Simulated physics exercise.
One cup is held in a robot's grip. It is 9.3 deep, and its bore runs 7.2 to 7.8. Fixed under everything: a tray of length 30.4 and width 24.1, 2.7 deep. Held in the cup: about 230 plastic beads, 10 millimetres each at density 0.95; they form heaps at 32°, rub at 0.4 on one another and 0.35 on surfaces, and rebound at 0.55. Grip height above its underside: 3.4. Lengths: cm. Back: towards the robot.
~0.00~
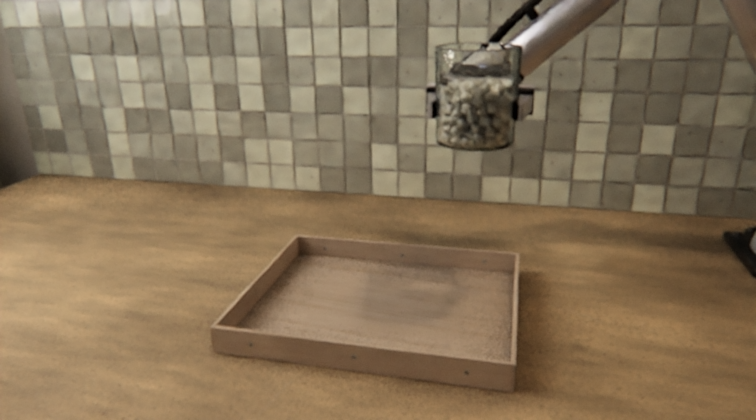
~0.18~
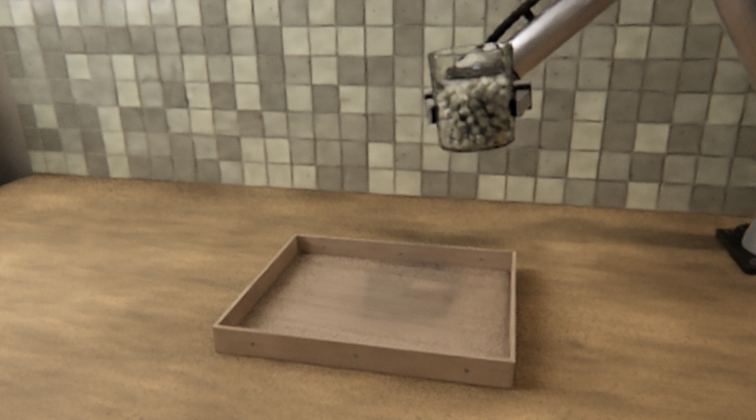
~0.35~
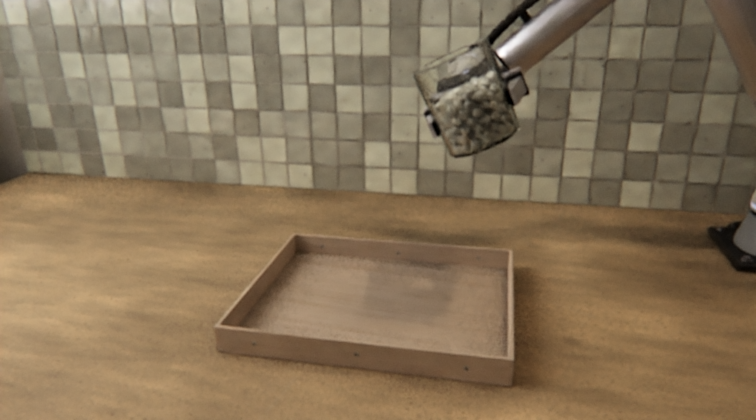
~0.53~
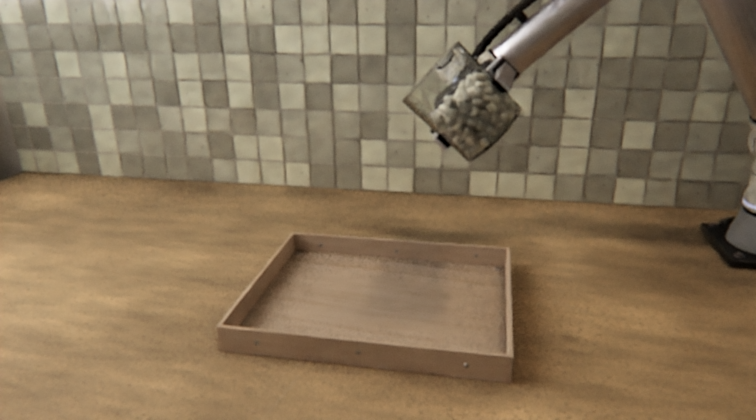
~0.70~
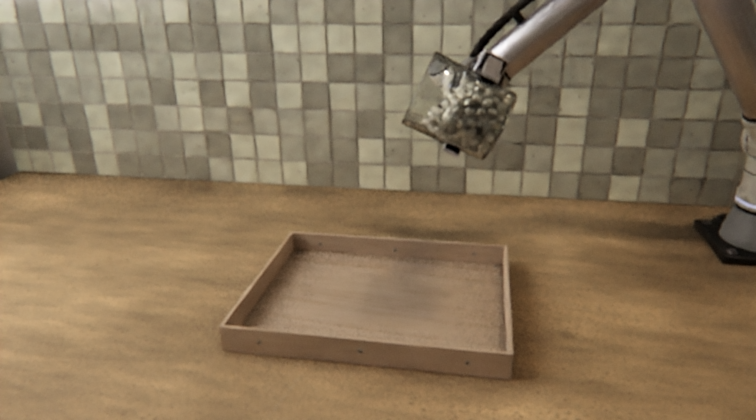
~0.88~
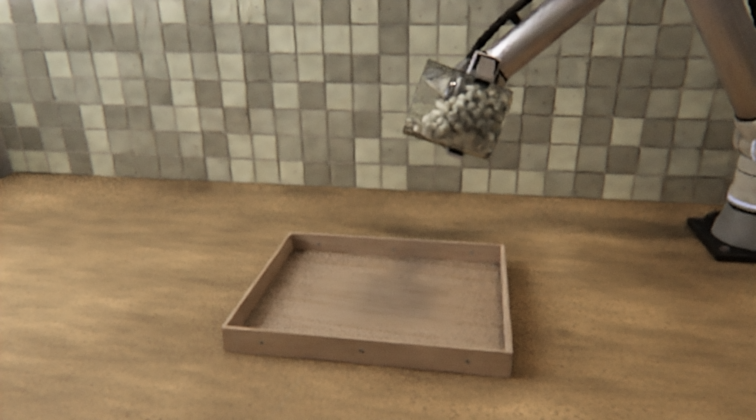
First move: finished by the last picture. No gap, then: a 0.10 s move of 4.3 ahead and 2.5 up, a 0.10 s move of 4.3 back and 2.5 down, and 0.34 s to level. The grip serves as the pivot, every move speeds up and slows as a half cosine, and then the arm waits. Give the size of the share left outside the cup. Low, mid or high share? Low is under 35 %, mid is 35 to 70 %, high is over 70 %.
A high share.
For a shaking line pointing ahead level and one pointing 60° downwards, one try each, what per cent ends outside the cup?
Roughly 50 per cent, then 5 per cent.
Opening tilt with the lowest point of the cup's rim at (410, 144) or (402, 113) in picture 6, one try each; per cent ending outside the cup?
The first try gives around 100 percent and the second around 45 percent.
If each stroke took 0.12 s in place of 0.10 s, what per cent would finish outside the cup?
Estimate: Near 55 per cent.
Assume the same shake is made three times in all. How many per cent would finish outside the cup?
In that case, some 90 per cent.
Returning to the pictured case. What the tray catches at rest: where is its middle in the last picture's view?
Roughly at pixel (299, 289).
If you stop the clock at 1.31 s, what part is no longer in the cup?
By then about 80 % is out.
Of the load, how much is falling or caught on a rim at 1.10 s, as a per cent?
Some 59 percent.
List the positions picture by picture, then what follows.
In the first frame, the cup middle at (476, 97), level; upper third of the load around (477, 96), from x 445 to 510, top at y 85; 232 in the cup.
In the second frame, the cup middle at (473, 98), tilted 7° forward; upper third of the load around (478, 97), from x 440 to 505, top at y 85.
In the third frame, the cup middle at (468, 101), tilted 25° forward; upper third of the load around (479, 99), from x 440 to 510, top at y 75.
In the fourth frame, the cup middle at (463, 105), tilted 47° forward; upper third of the load around (478, 99), from x 440 to 510, top at y 80.
In the fifth frame, the cup middle at (460, 108), tilted 65° forward; upper third of the load around (478, 99), from x 430 to 505, top at y 85.
In the sixth frame, the cup middle at (458, 112), tilted 72° forward; upper third of the load around (478, 105), from x 410 to 500, top at y 90; 232 in the cup.
After 1.10 s, tilted 72° forward, highest piece 27 above the table; 96 in the cup, 136 in flight or on a rim.
After 1.31 s, tilted 17° forward, highest piece 27 above the table; 180 in the tray, 45 in the cup, 2 on the table or floor, 5 in flight or on a rim.
After 1.62 s, level, highest piece 24 above the table; 178 in the tray, 45 in the cup, 8 on the table or floor, 1 in flight or on a rim.
After 2.67 s, level, highest piece 23 above the table; 179 in the tray, 45 in the cup, 8 on the table or floor.
In the end, 179 in the tray, 45 in the cup, 8 on the table or floor. That is 81 % outside the cup.
